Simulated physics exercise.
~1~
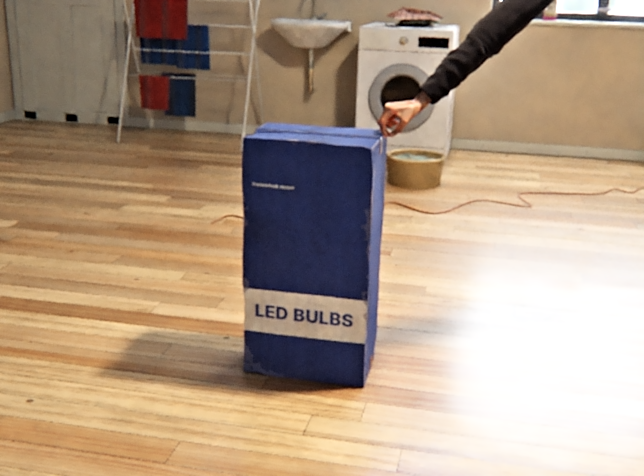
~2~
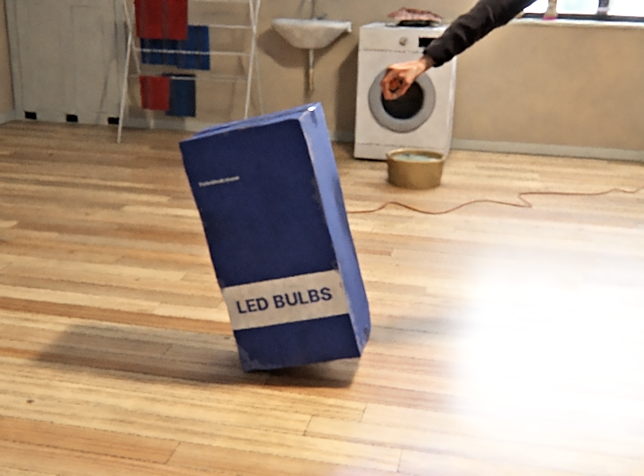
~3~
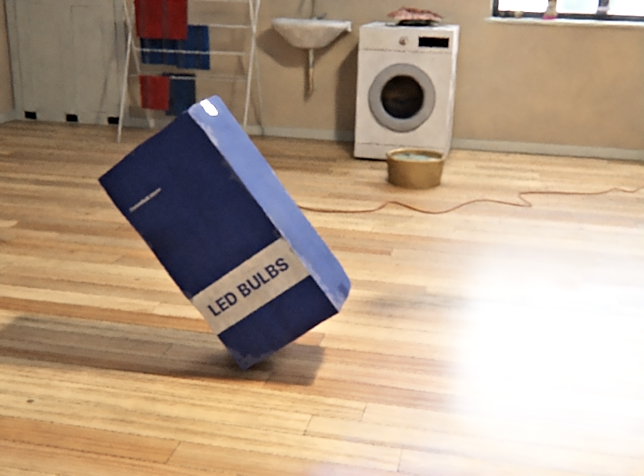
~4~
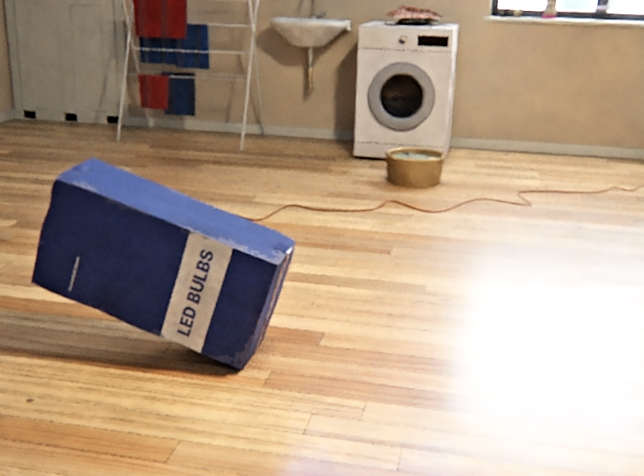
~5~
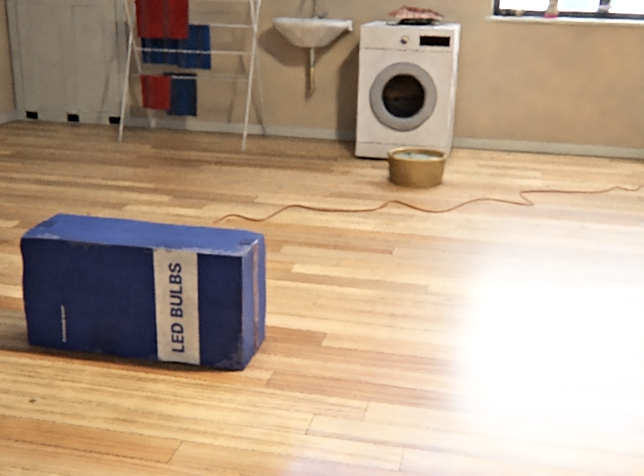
A tall blue box labeled LED BULBS stands on a wooden floor, a hand at its top; the hand lets go and withdraws as the box tilts to the left, topples over, and comes to rest lying on its side.
